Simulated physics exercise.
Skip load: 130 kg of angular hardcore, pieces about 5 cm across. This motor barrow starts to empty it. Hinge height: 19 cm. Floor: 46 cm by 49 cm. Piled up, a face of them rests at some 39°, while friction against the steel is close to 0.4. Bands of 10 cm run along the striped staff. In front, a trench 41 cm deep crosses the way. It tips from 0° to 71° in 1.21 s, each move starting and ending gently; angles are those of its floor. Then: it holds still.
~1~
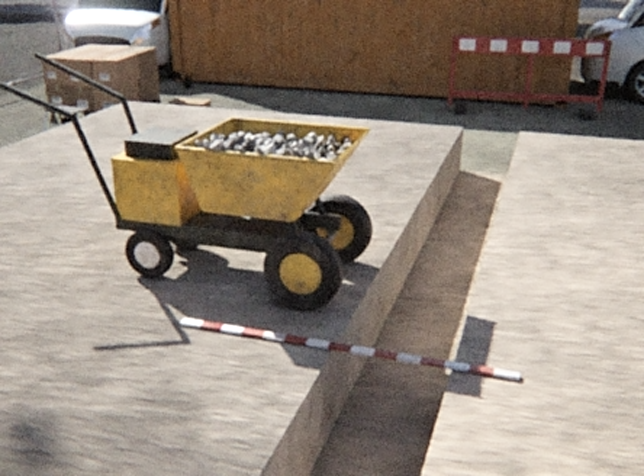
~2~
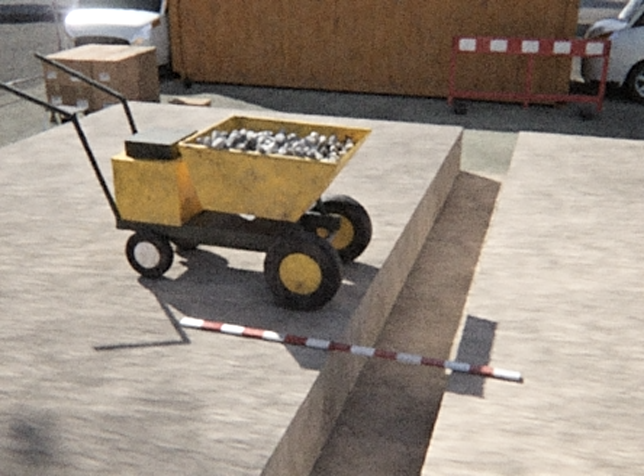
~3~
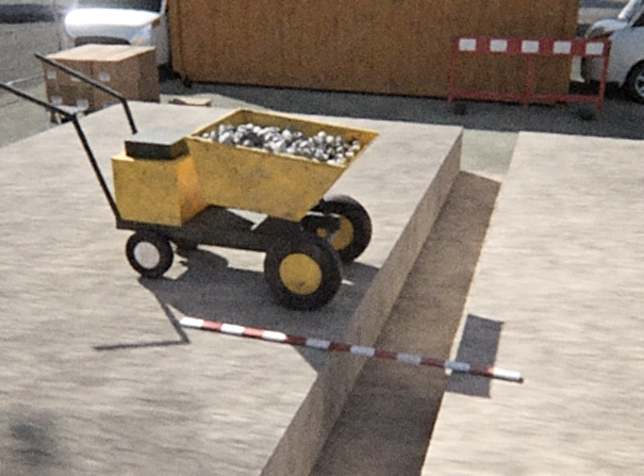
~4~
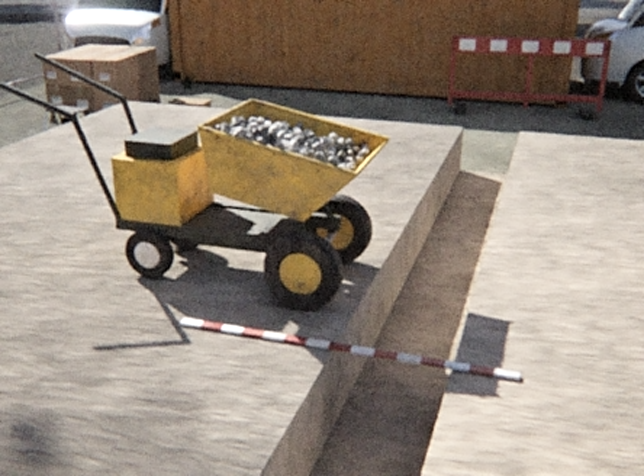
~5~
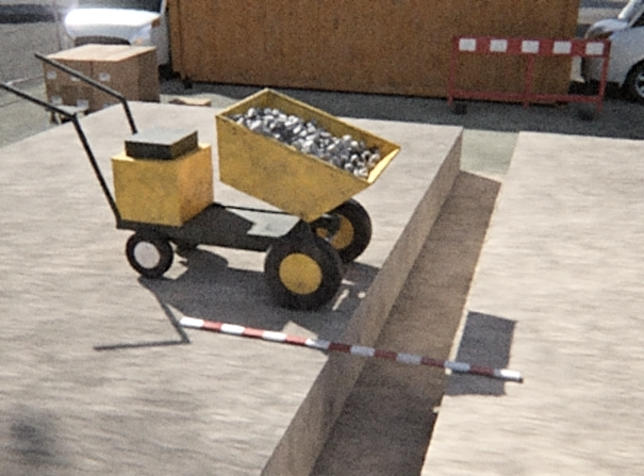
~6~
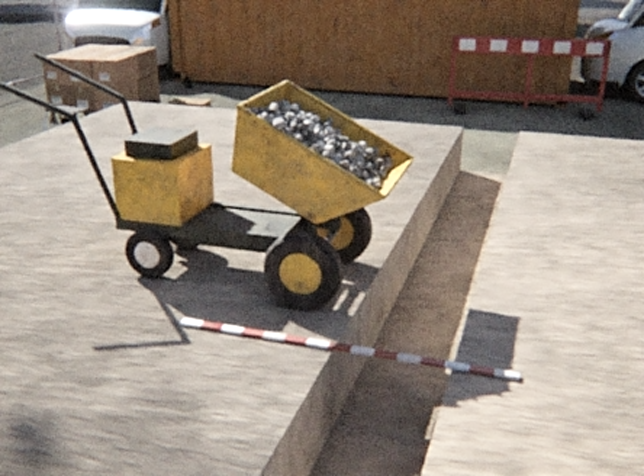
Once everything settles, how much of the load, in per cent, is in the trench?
Once it settles, about 52 per cent of the load is there.
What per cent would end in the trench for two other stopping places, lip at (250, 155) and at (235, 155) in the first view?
Near 70 per cent from the first place, 60 from the second.
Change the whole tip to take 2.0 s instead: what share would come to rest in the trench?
Around 60 per cent would end in the trench.
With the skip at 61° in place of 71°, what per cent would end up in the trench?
Roughly 20 per cent would end in the trench.
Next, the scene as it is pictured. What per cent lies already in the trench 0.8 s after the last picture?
Around 15 per cent of it, at that instant.
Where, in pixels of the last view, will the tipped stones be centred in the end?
Roughly at pixel (449, 359).
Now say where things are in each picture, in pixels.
In the first picture, the skip is at 0°, its lip at (334, 164); the top of the load is at (285, 141).
In the second picture, the skip is at 1°, its lip at (337, 165); the top of the load is at (274, 139).
The third picture shows lip at (345, 168), floor tilted 5°, highest stones at (255, 134).
The fourth picture shows lip at (357, 175), floor tilted 11°, highest stones at (258, 126).
The fifth picture shows lip at (371, 185), floor tilted 19°, highest stones at (265, 116).
The sixth picture shows lip at (385, 197), floor tilted 27°, highest stones at (282, 108).
Then, 0.4 s after the last picture the floor is at 60°, 100 % in the skip; the foremost stones are at (425, 231).
Then, 0.8 s after the last picture the floor is at 71°, 79 % in the skip, 13 % in the trench, 8 % past the trench; the foremost stones are at (509, 310).
Then, 1.1 s after the last picture the floor is at 71°, 56 % in the skip, 24 % in the trench, 20 % past the trench; the foremost stones are at (585, 308).
Then, 3.1 s after the last picture the floor is at 71°, 28 % in the skip, 52 % in the trench, 20 % past the trench; the foremost stones are at (614, 313).
